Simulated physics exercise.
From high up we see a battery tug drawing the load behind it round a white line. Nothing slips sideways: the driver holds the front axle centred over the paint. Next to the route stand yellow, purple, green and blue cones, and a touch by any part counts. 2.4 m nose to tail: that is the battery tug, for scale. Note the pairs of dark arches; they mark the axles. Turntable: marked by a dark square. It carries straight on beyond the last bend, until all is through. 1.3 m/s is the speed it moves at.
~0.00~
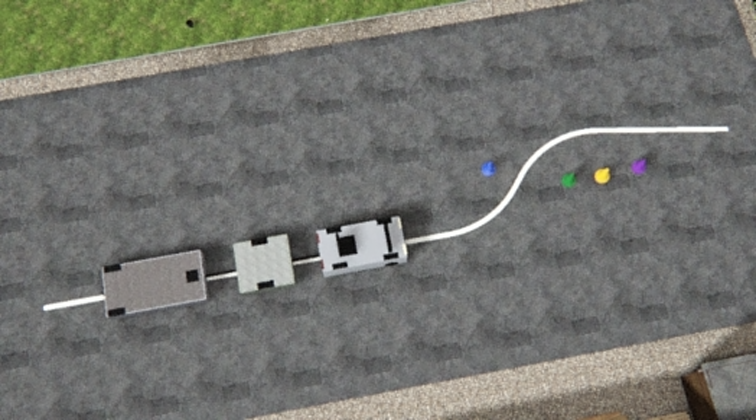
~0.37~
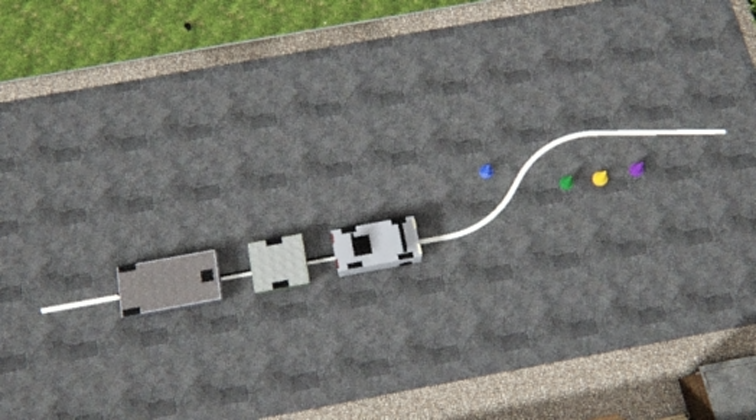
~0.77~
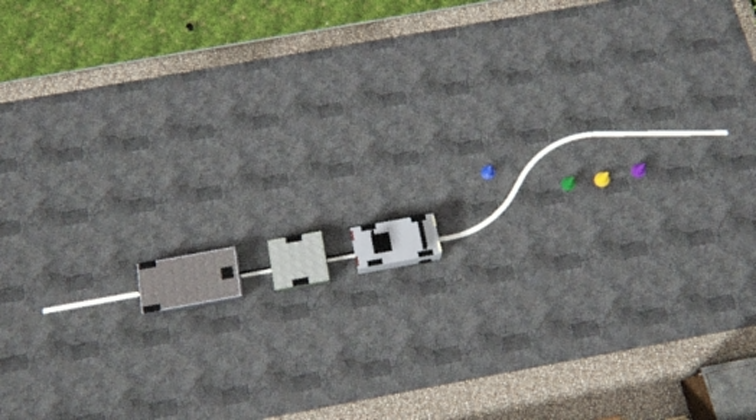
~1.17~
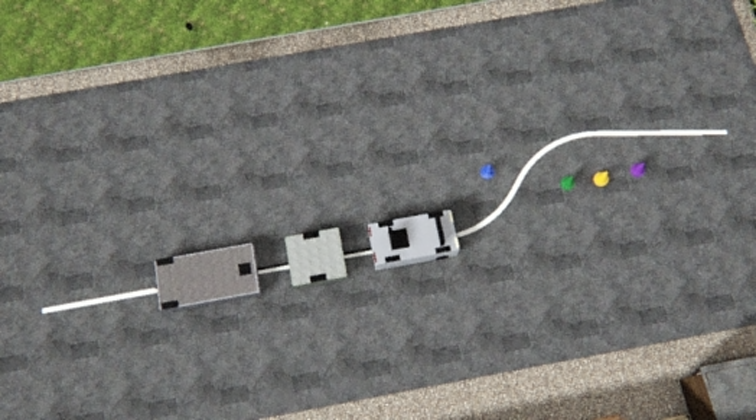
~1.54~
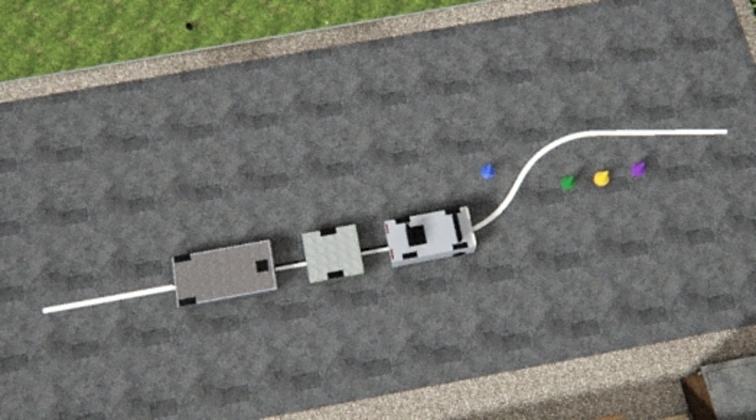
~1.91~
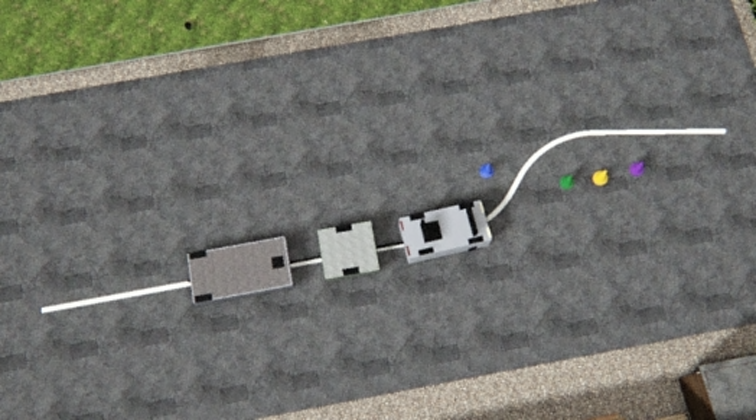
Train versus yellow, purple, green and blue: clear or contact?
Yellow contact, purple contact, green contact, blue contact.
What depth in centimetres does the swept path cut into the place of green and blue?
Estimates - green: Some 25; blue: Some 35.
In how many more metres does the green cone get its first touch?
7.0 m.
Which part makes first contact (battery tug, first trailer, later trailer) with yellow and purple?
Looking at yellow, it's one of the rear trailers; looking at purple, it's one of the rear trailers.
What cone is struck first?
The blue marker.
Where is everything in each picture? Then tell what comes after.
The first frame shows nose (398, 237); last axle (114, 290); still straight; yellow (604, 174), purple (640, 166), green (570, 179), blue (489, 168); 2 trailers.
The second frame shows nose (412, 237); last axle (129, 290); still straight.
The third frame shows nose (432, 234); last axle (149, 287); still straight.
The fourth frame shows nose (450, 231); last axle (167, 283); still straight.
The fifth frame shows nose (467, 227); last axle (185, 280); still straight.
The sixth frame shows nose (481, 221); last axle (201, 276); turned 2°; yellow (602, 177), purple (638, 168), green (568, 181), blue (487, 170).
After 3.8 s, the last axle is at (283, 262) of the last picture, on the line; the battery tug has hit blue.
After 7.5 s, the last axle is at (431, 218) of the last picture, 45 cm off the line; the first trailer has hit green.
After 10.6 s, the last axle is at (550, 160) of the last picture, 45 cm off the line; the second trailer has hit yellow.
After 11.2 s, the last axle is at (574, 152) of the last picture, 65 cm off the line; the second trailer has hit purple.
After 14.6 s, the last axle is at (719, 129) of the last picture, 15 cm off the line; 4 of 4 struck in all.
